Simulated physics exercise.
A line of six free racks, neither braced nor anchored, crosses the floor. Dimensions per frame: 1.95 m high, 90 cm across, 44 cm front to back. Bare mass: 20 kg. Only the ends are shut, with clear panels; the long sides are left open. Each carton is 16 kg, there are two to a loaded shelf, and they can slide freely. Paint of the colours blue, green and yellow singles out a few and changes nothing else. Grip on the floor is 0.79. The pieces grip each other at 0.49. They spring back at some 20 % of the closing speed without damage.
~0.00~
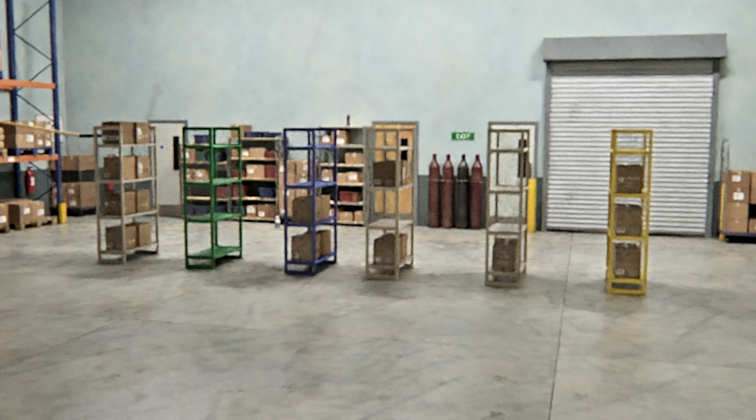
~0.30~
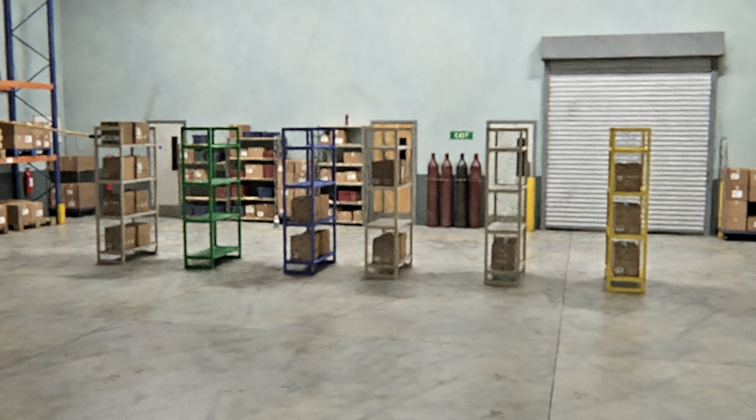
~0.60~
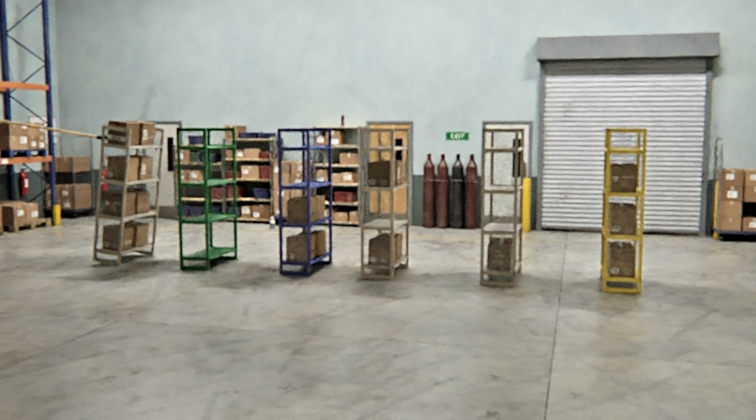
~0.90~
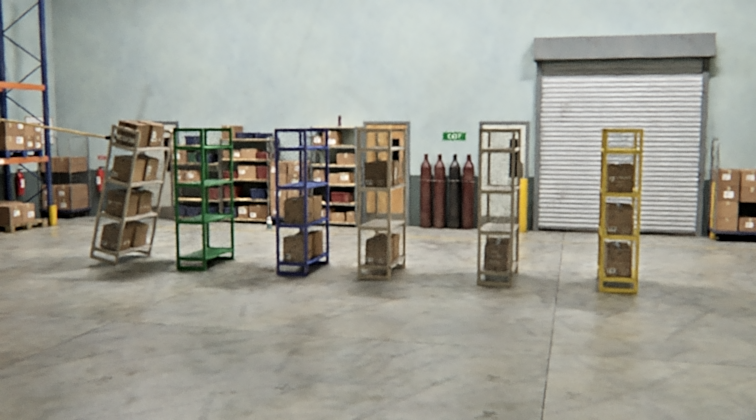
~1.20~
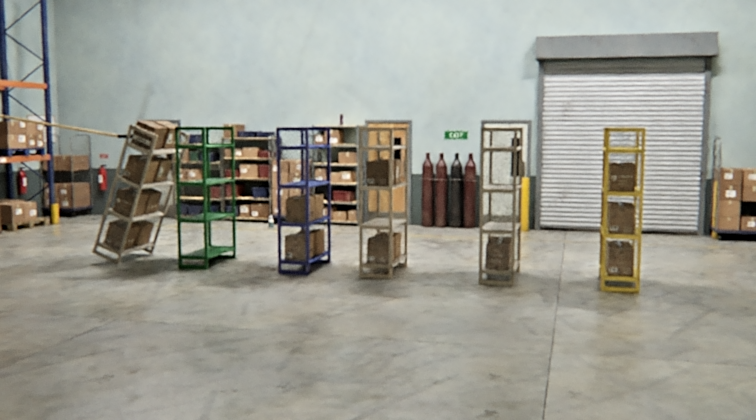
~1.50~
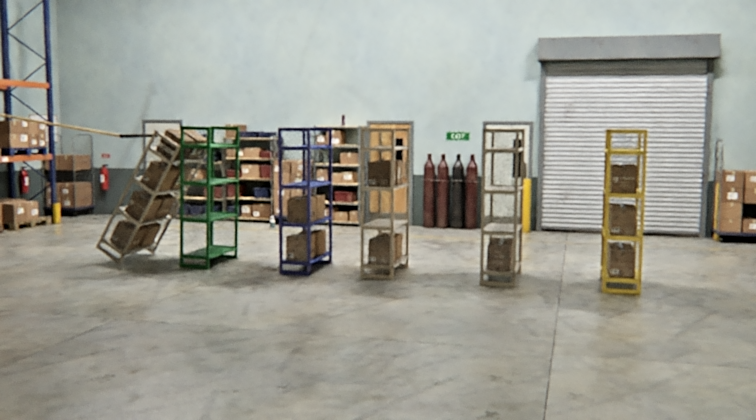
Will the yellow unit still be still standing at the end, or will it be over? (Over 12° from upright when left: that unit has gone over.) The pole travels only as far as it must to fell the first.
The yellow unit keeps its position.
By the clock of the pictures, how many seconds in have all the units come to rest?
I'd put it around 3.0 seconds.
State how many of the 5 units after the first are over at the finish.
The number is 2.
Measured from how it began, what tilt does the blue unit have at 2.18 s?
Something like 15°, give or take.
After 1.80 s, 6 cartons spilt or dropped; 1 of the 5 other units over; yellow unit unmoved; green unit 22° from how it stood.
After 2.18 s, 8 cartons spilt or dropped; 2 of the 5 other units over; yellow unit unmoved; green unit 45° from how it stood.
In the end (3.4 s), 8 cartons spilt or dropped; 2 of the 5 other units over; yellow unit unmoved; green unit 49° from how it stood; blue unit 20° from how it stood. Three left standing. From the last view, middles, yellow unit near (622, 208), green unit near (266, 209).
